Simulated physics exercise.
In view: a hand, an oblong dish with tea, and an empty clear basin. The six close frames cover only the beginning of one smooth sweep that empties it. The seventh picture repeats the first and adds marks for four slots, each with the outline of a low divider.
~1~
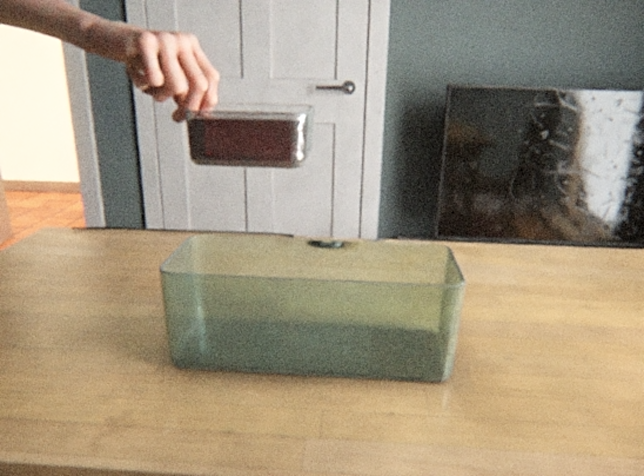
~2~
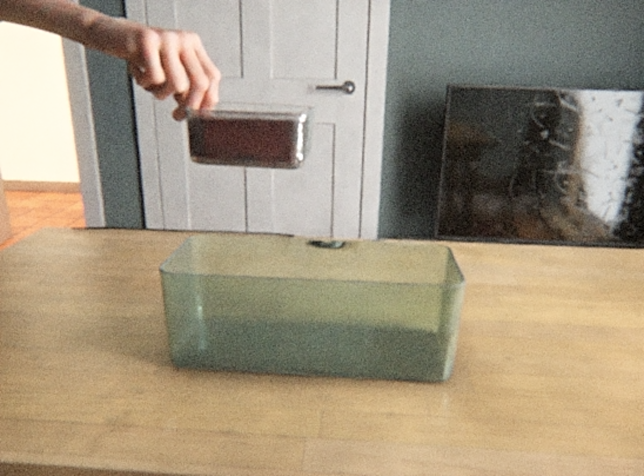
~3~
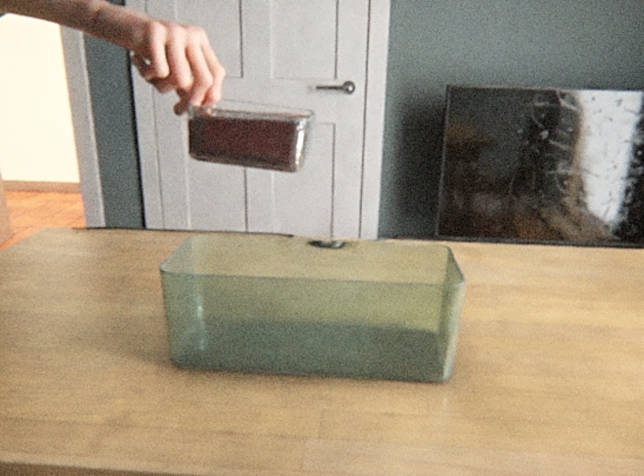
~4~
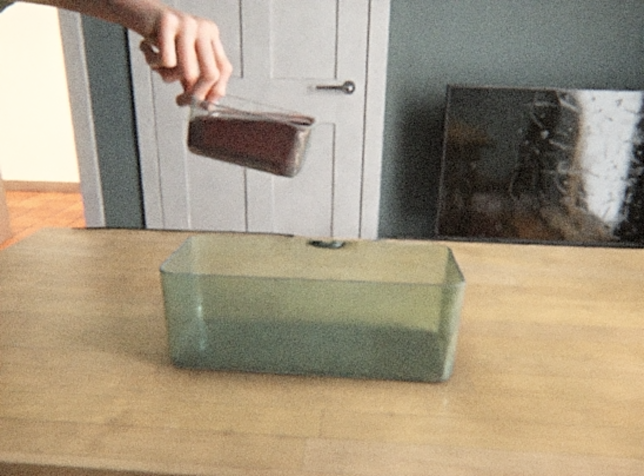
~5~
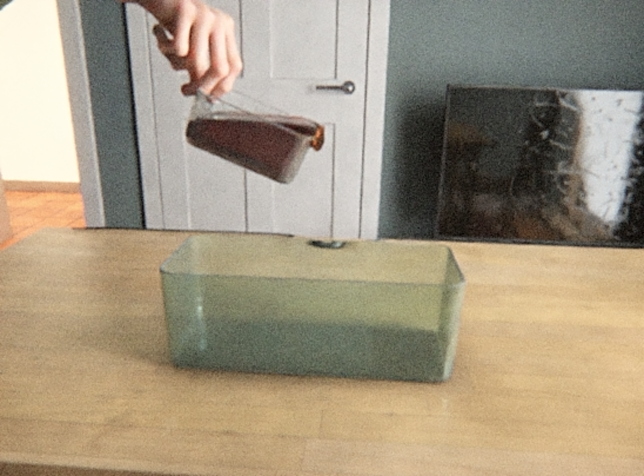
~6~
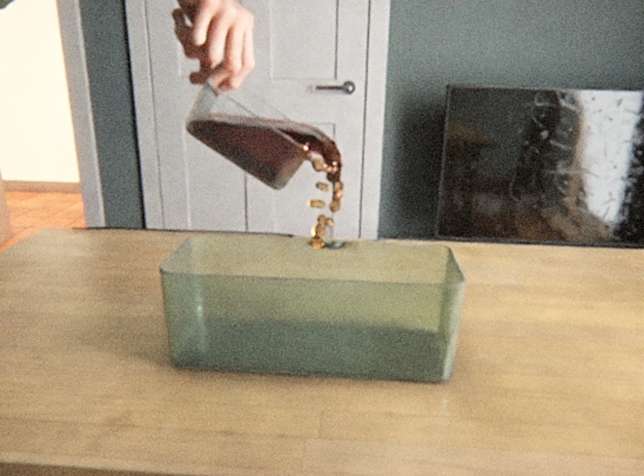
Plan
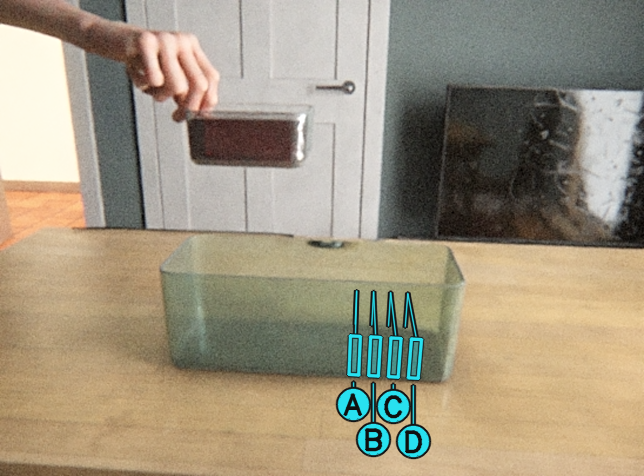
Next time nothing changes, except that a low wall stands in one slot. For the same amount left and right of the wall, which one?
Use position B.
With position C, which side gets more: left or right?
The left side.
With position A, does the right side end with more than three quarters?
No, it does not.
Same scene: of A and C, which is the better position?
Here it is position A.
In cyan, A at (353, 382); B at (373, 383); C at (393, 384); D at (413, 385).
For position A, about 33 % ends left of the wall and 65 % right of it.
For position B, about 55 % ends left of the wall and 43 % right of it.
For position C, about 94 % ends left of the wall and 3 % right of it; 3 % is lost outside.
For position D, about 95 % ends left of the wall and 2 % right of it.
